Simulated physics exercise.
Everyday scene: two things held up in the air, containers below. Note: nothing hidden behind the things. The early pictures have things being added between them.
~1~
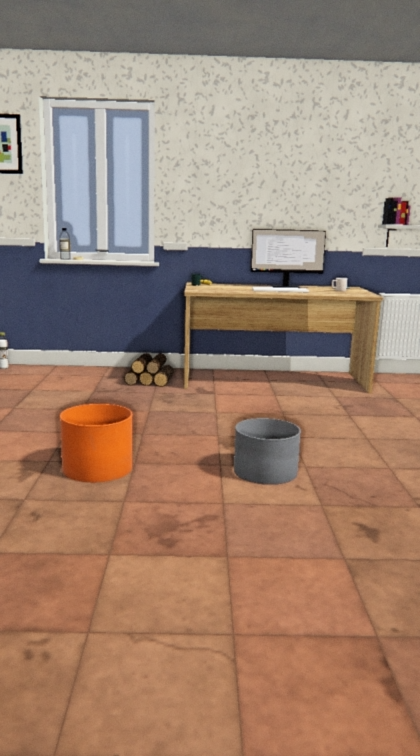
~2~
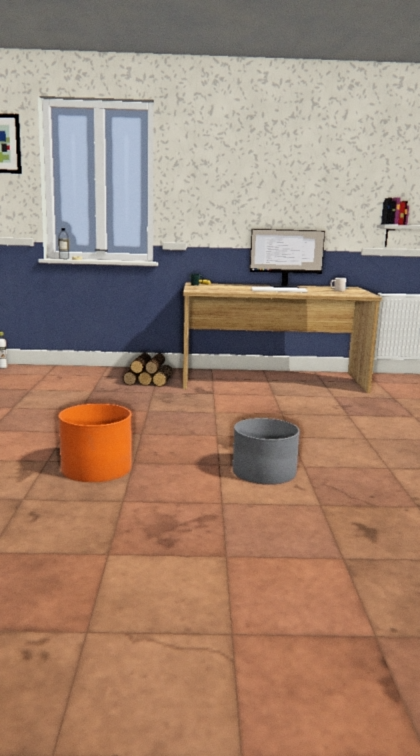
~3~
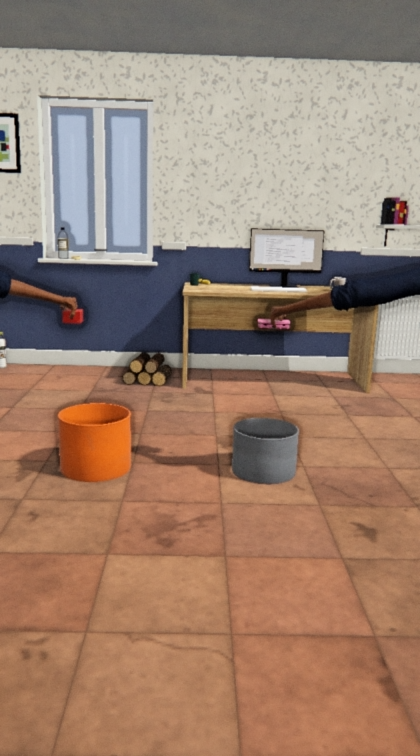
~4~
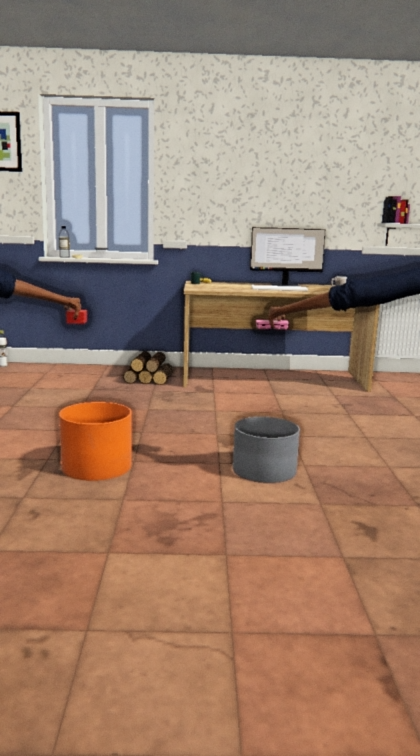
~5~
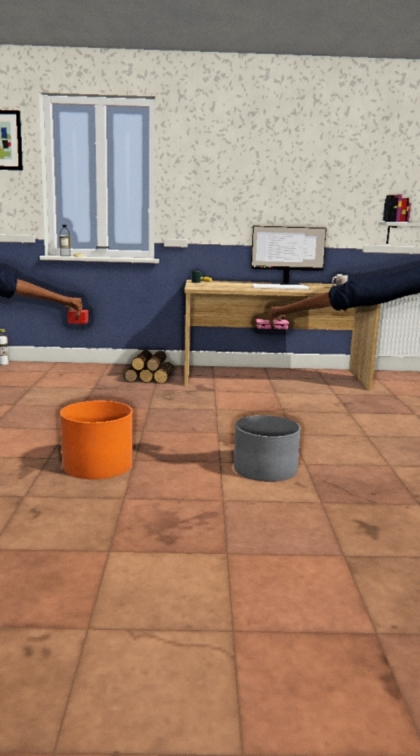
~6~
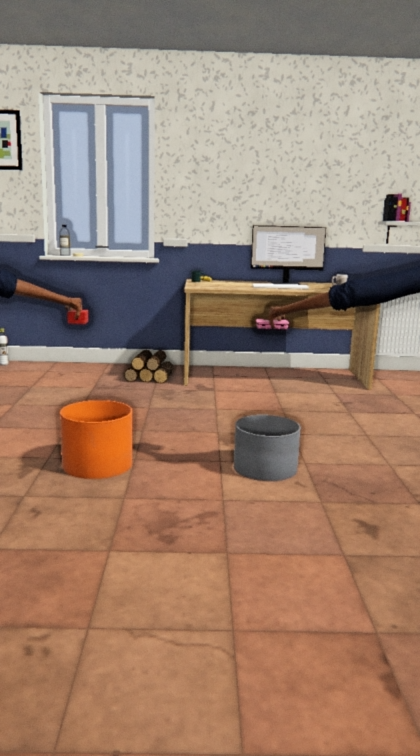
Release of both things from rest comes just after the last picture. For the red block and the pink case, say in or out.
My prediction: The red block is received, the pink case is received.
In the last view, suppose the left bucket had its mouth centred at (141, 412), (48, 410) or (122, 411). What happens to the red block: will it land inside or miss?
It stays out, makes it in, stays out.
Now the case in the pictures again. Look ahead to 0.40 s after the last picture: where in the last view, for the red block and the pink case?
(81, 441) and (265, 447).
Then, 0.18 s on from there, red block displaced about its own width near (78, 337); pink case displaced about its own width near (271, 344).
Then, 0.30 s on from there, red block on its way down near (80, 383); pink case on its way down near (268, 390).
Then, 0.40 s on from there, red block on its way down near (81, 441); pink case on its way down near (265, 447).
In the end, the red block drops into the container, near (82, 458); the pink case drops into the container, near (264, 464).
